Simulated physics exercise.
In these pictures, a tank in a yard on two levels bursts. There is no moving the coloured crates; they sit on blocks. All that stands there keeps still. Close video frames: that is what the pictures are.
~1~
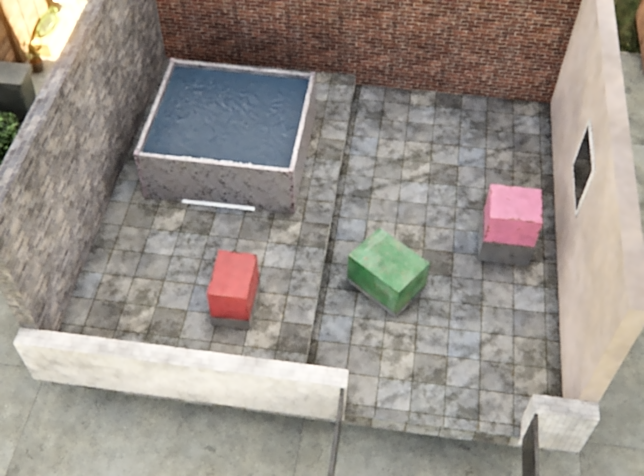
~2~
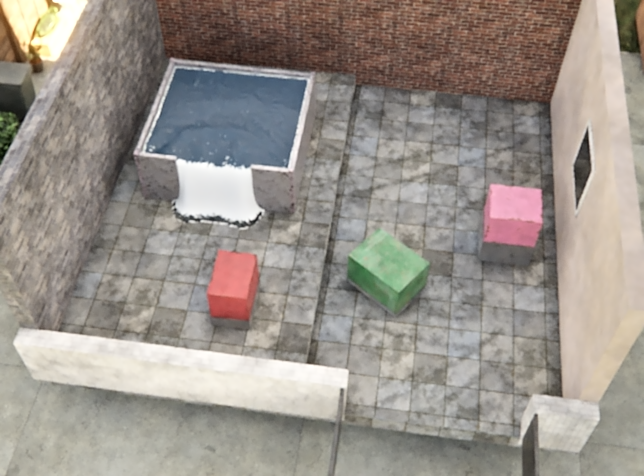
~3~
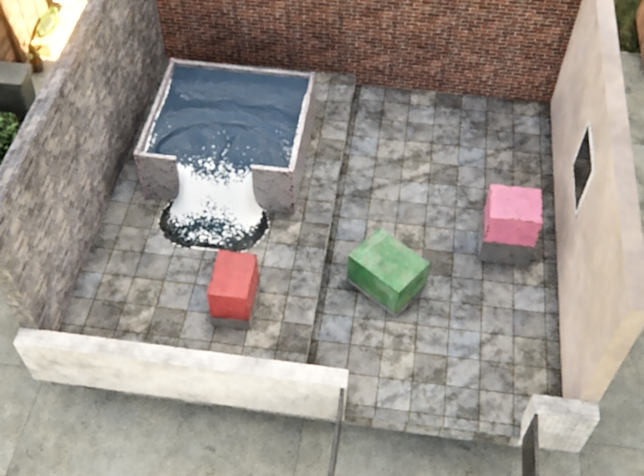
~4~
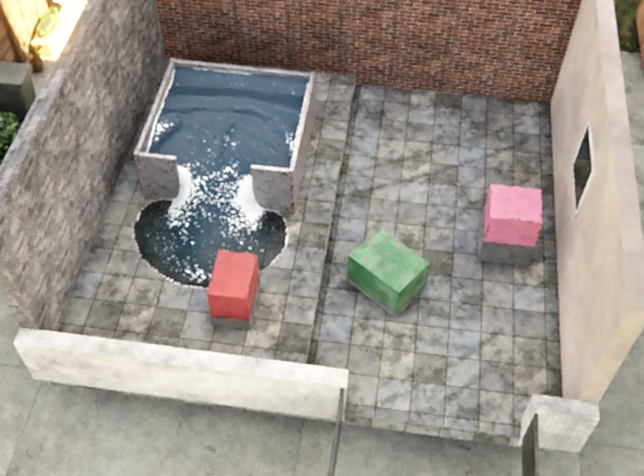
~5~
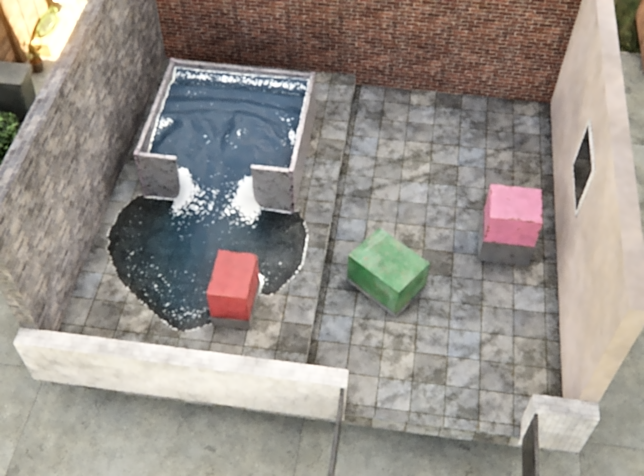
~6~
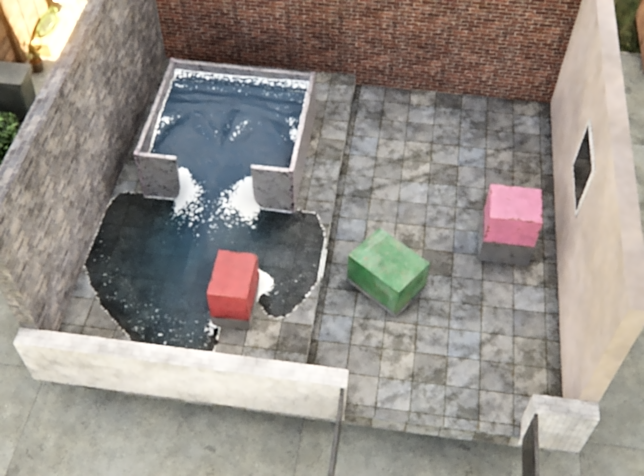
Water bursts from a raised tank at the upper left of a paved, walled yard, seen from high above by a still camera. A red crate stands below the tank, a green one near the centre and a pink one at right, before a brick back wall. White water gushes through the tank's front, then spreads in a dark, foam-edged pool around the unmoving red crate toward the low front wall.
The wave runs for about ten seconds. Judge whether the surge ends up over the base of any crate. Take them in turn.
In the end the red crate doesn't remain clear of the water all along, the pink crate remains clear of the water all along, the green crate doesn't remain clear of the water all along.
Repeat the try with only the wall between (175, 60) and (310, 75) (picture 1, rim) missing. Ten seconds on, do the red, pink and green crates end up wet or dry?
Red crate is not reached; pink crate is not reached; green crate is reached.
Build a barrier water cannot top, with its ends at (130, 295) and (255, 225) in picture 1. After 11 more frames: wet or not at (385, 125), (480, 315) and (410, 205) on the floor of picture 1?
One by one: Spared, spared, soaked.
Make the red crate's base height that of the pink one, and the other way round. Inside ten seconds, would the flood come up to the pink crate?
My reading: Pink remains dry.
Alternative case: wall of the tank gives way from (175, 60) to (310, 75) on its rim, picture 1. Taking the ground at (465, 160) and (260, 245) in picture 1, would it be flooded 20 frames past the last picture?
Well, the first one's sitting in a puddle and the next one's spared.
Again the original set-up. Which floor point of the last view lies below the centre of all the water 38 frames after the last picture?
At roughly (262, 229).
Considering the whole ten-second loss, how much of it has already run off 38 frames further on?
Share gone: About 50 %.
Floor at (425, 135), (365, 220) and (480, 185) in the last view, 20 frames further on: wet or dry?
Going through them in order, I'd call them clear, drenched and clear.
A moment on, water covers 25 % of the floor; the red crate water round its plinth, the pink crate not reached, the green crate water round its plinth.
Next, water covers 35 % of the floor; the red crate water round its plinth, the pink crate not reached, the green crate water round its plinth.
Then, water covers 50 % of the floor; the red crate water round its plinth, the pink crate not reached, the green crate water round its plinth.
Later, water covers 85 % of the floor; the red crate water round its plinth, the pink crate water round its plinth, the green crate water round its plinth.
In the end, water covers 95 % of the floor; the red crate was topped, the pink crate stayed above the water, the green crate was topped.
